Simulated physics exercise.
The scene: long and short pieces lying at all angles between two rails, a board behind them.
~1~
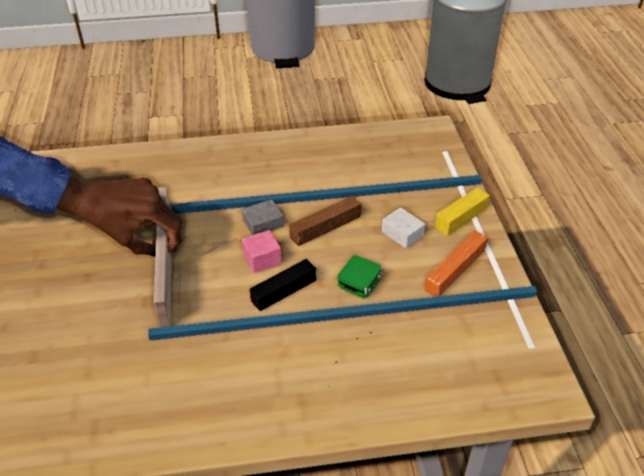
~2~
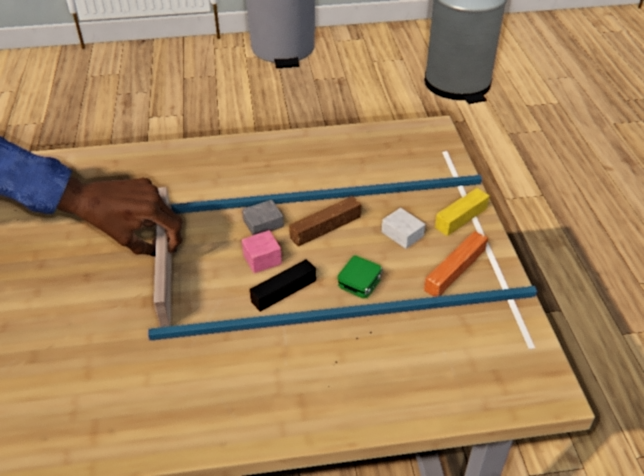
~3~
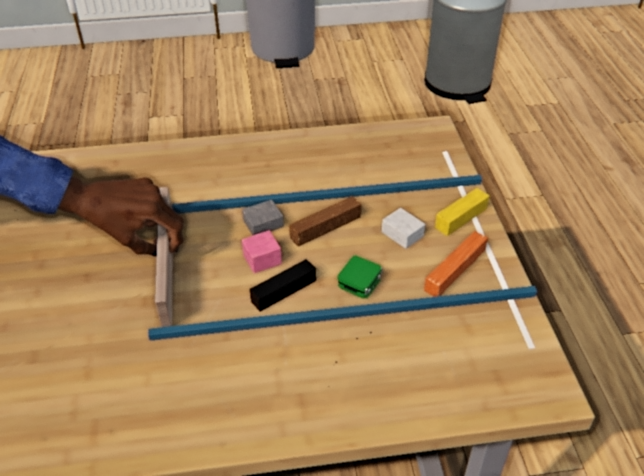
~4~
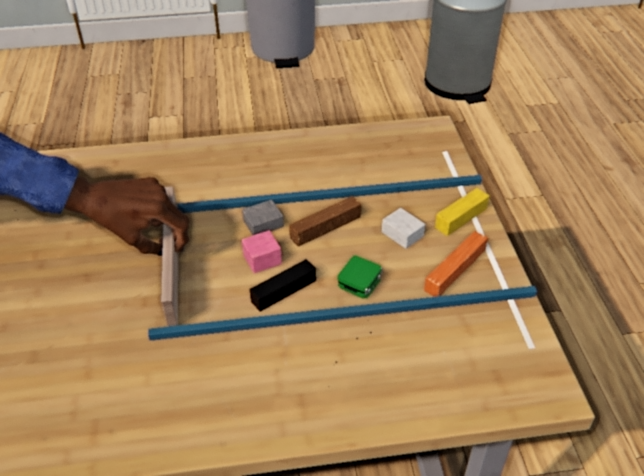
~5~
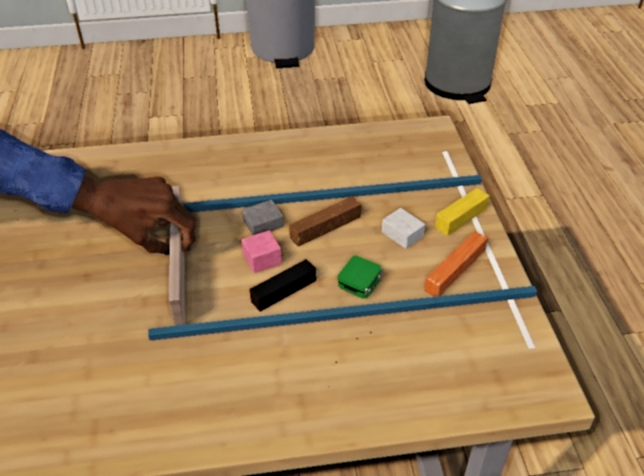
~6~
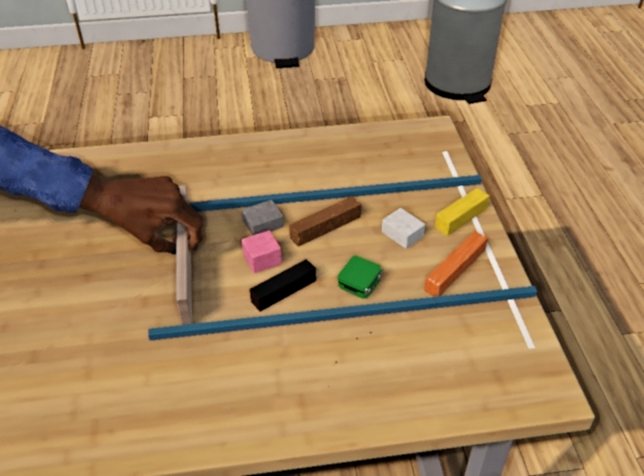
A hand grips an upright board at the left end of two blue rails, barely moving at first, then slides it slightly to the right. The coloured blocks and bars between the rails stay still, with a gap remaining between them and the board.
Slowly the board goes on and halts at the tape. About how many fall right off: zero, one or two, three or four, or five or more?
As it turns out, the number that fall off is five or more.
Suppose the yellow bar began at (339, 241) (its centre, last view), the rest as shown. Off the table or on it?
It drops off.
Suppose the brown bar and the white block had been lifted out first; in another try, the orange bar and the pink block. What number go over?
Fallen: 3, and 4 in the other try.
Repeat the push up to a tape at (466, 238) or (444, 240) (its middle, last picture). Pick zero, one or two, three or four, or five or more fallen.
For each place: Just one or two; one or two.
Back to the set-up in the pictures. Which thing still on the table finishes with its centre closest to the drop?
Foremost is the black stick.
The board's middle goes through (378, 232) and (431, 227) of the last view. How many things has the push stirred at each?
At the one place 7, at the other 8.
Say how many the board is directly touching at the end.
It touches 3.
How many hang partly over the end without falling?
It comes to 3.
Early on, none off yet; yellow bar at rest near (462, 212); orange bar at rest near (457, 264); white block at rest near (403, 228).
Finally, the number that fall off is five or more; lost, brown bar, green case, white block, orange bar and yellow bar.
